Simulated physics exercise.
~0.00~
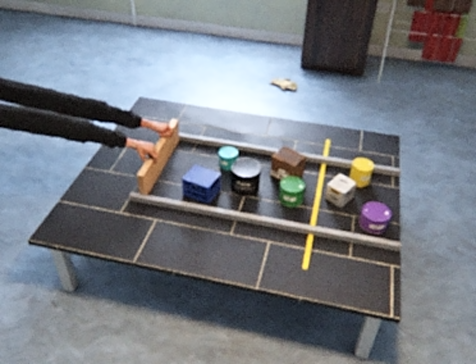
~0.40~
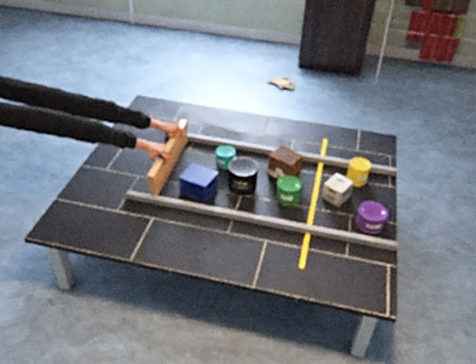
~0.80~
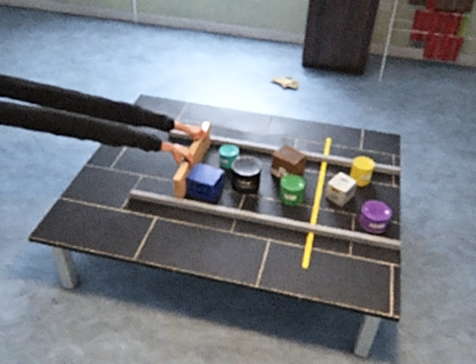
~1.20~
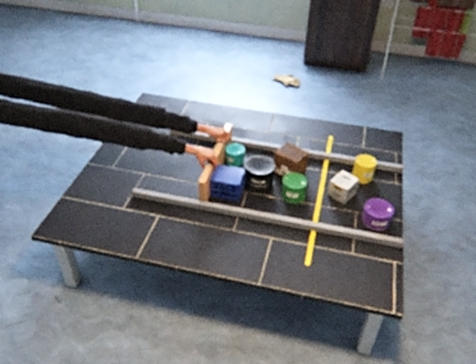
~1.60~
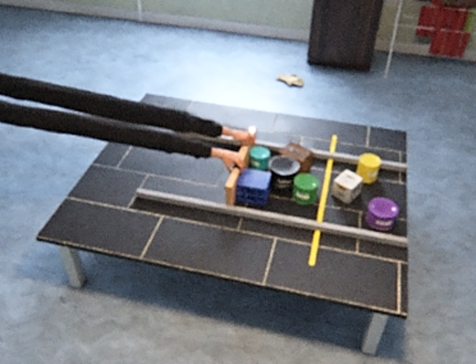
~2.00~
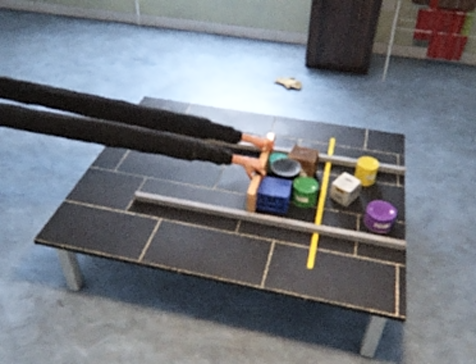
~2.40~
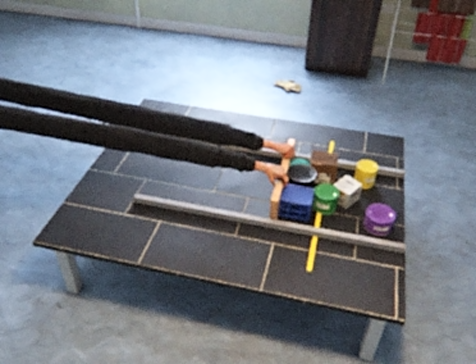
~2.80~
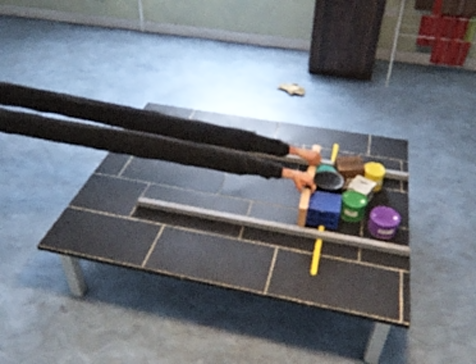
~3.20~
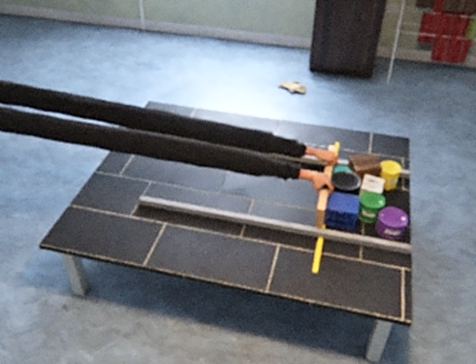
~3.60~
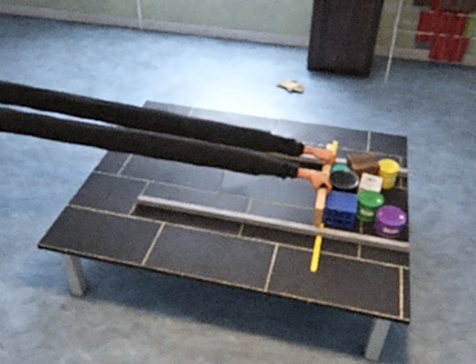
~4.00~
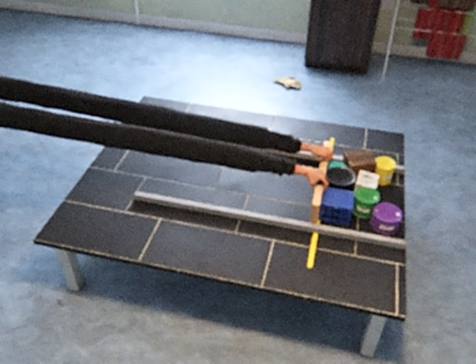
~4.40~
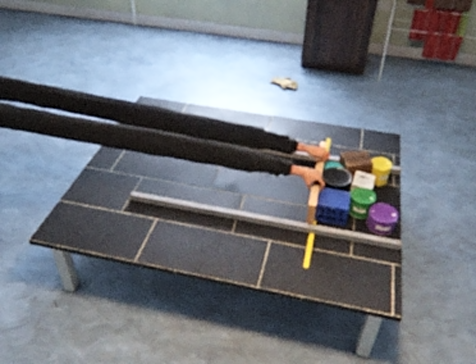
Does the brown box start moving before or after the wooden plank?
The brown box starts moving after the wooden plank, which has already been pushed some way to the right by then.
